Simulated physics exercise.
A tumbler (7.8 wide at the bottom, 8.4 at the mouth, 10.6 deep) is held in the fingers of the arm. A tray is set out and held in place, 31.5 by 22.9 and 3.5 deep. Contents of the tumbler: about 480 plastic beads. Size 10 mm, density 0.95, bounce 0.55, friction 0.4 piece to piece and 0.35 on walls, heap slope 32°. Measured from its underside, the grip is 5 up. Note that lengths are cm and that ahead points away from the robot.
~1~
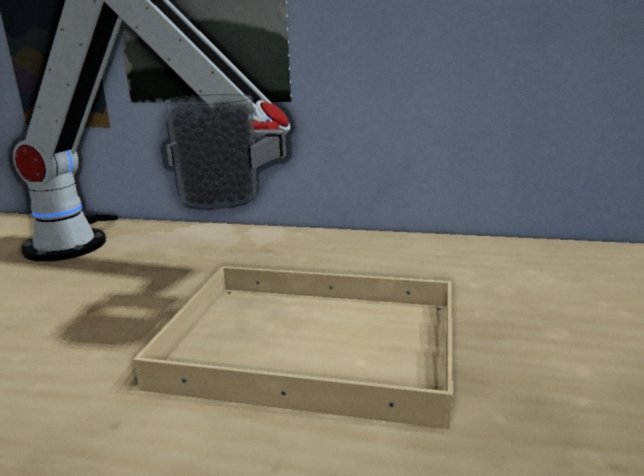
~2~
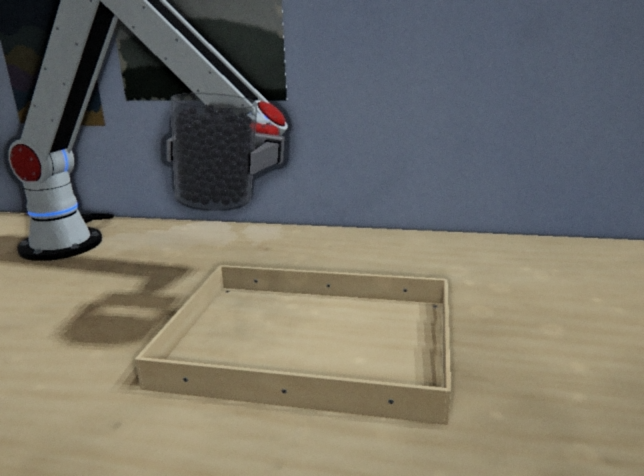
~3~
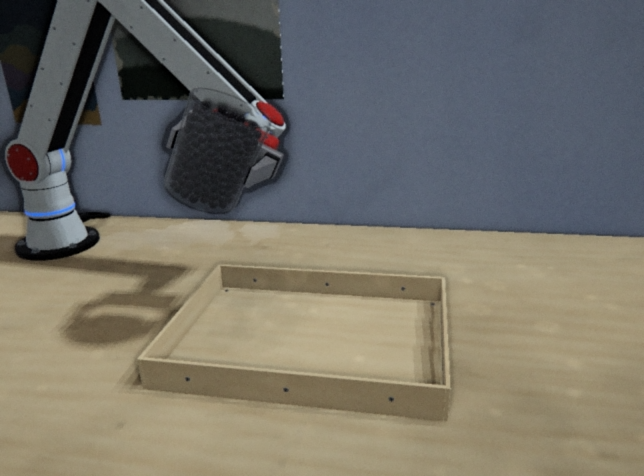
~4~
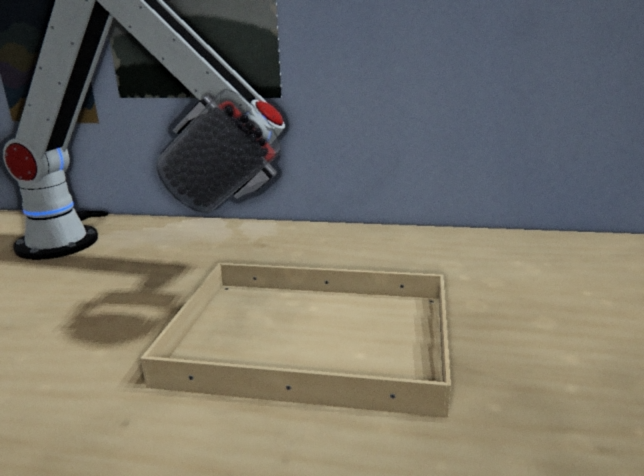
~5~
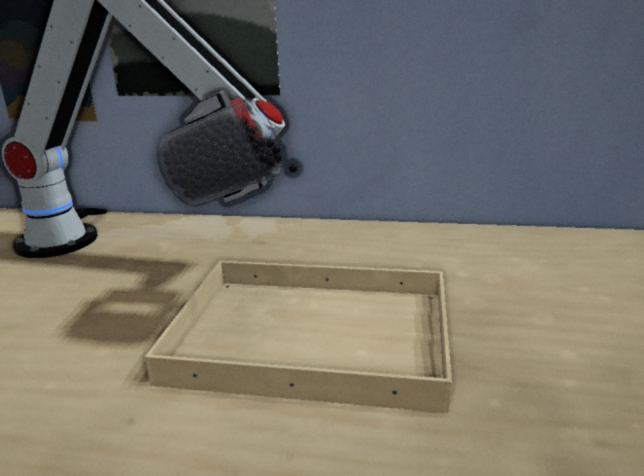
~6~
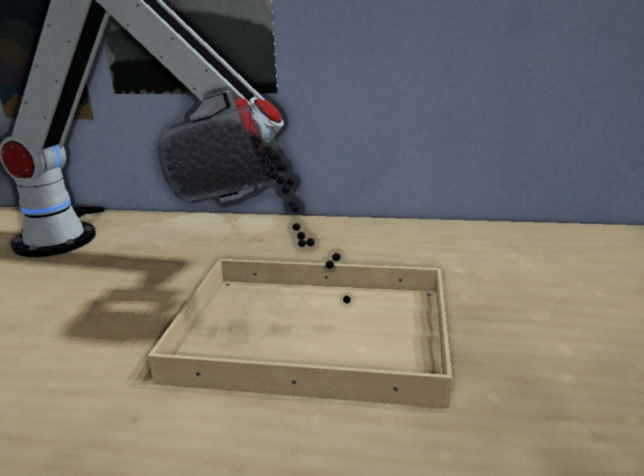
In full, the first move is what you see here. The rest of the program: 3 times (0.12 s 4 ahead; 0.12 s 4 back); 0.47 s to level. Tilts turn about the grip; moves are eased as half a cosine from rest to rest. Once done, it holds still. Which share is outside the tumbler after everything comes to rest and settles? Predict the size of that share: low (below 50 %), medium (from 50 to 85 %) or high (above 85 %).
Predicted share: Medium.
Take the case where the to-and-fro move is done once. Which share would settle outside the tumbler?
I'd expect close to 40 per cent then.
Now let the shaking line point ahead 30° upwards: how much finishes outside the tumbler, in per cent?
Result: Approx. 75 %.
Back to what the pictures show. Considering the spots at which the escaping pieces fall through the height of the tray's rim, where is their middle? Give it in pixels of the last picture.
Near (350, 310).
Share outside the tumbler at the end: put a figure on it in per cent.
Estimate: About 65 %.
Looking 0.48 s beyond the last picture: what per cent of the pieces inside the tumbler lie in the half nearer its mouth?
Around 65 percent.
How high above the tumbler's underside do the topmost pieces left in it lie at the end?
About 6.5 cm.
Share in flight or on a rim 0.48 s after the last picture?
That comes to about 11 per cent, more or less.
Then, 0.48 s after the last picture, tilted 76° forward, highest piece 24 above the table; 250 in the tumbler, 173 in the tray, 1 on the table or floor, 51 in flight or on a rim.
Then, 0.95 s after the last picture, tilted 39° forward, highest piece 25 above the table; 309 in the tray, 162 in the tumbler, 3 on the table or floor, 1 in flight or on a rim.
Then, 1.39 s after the last picture, level, highest piece 25 above the table; 310 in the tray, 162 in the tumbler, 3 on the table or floor.
Then, 2.44 s after the last picture, level, highest piece 25 above the table; 310 in the tray, 162 in the tumbler, 3 on the table or floor.
Final count, 310 in the tray, 162 in the tumbler, 3 on the table or floor. That is 66 % outside the tumbler.
